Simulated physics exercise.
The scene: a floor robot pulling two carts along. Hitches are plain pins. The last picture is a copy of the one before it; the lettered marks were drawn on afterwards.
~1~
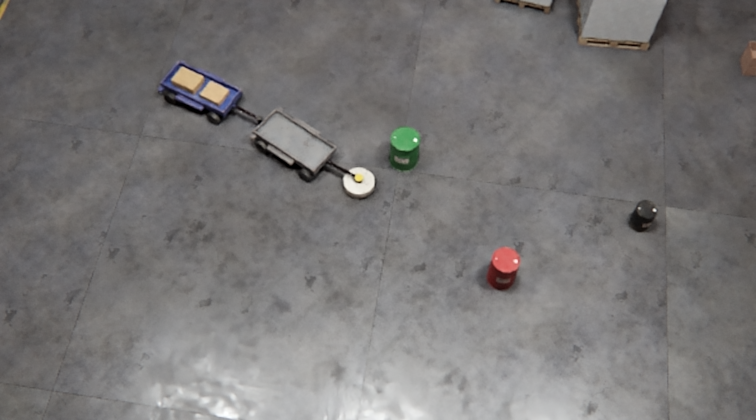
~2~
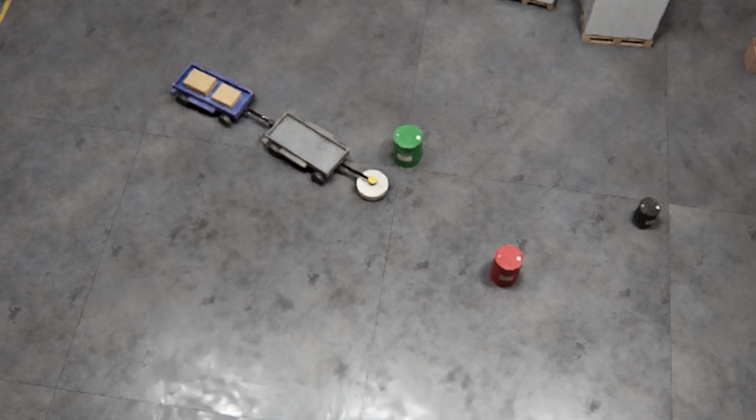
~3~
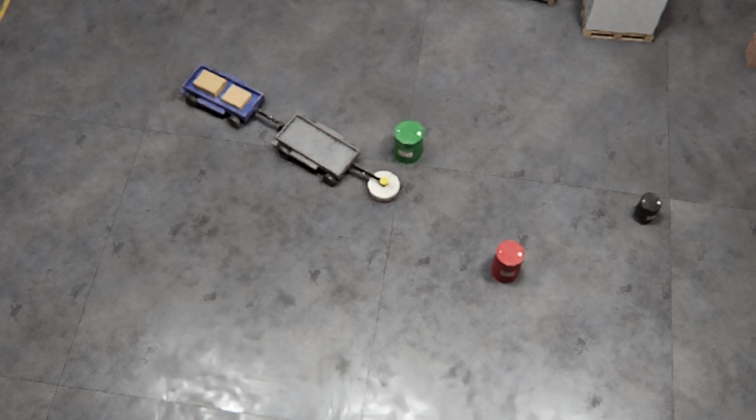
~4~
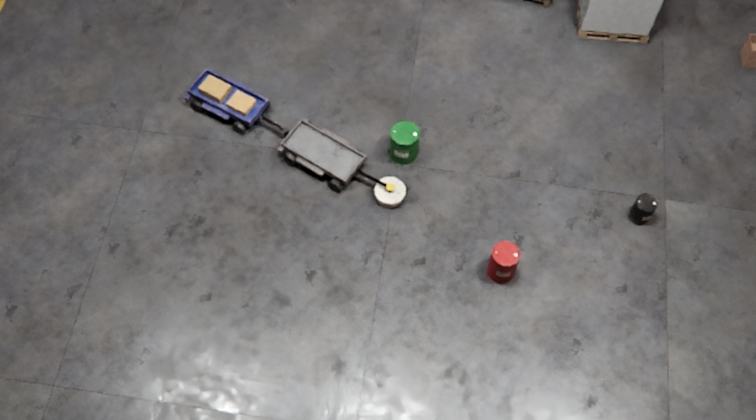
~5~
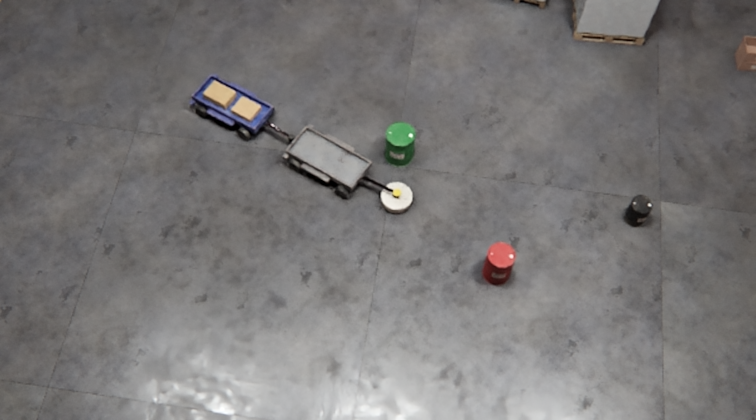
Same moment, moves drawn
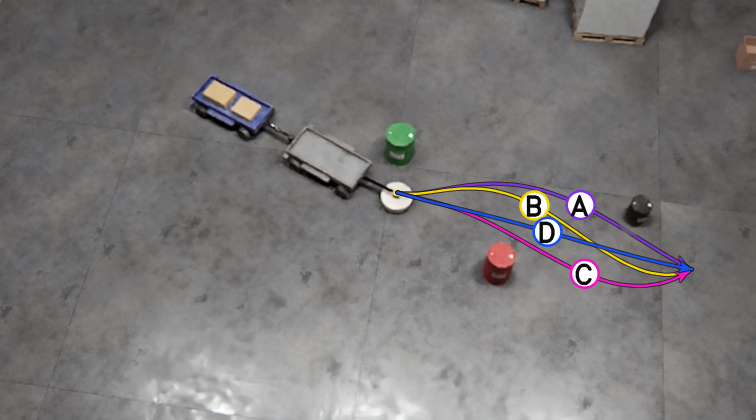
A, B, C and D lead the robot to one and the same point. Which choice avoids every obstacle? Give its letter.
The robot should drive D.
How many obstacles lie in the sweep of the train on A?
Two.
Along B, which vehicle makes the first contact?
The grey cart touches first.
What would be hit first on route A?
First the green drum.
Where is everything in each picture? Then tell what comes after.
The first picture shows robot (359, 182); grey cart (295, 141); blue cart (201, 89).
The second picture shows robot (372, 184); grey cart (307, 144); blue cart (213, 91); black keg (642, 221).
The third picture shows robot (384, 185); grey cart (317, 146); blue cart (223, 93); green drum (407, 153).
The fourth picture shows robot (390, 191); grey cart (323, 151); blue cart (228, 98); red drum (501, 272).
The fifth picture shows robot (397, 197); grey cart (329, 158); blue cart (233, 104); black keg (634, 219); red drum (496, 273); green drum (399, 155).
On the marked copy, A from (397, 192) via (547, 192) to (688, 267); B from (397, 192) via (545, 211) to (692, 269); C from (397, 192) via (540, 251) to (689, 271); D from (397, 192) via (542, 230) to (692, 269).
With D. Early on, robot (496, 222), last cart (312, 147).
Further on, robot (599, 251), last cart (403, 186).
At the end, robot (689, 273), last cart (487, 214); nothing has been touched.
As for the rest, A meets the green drum and black keg; B meets the green drum; C meets the red drum.
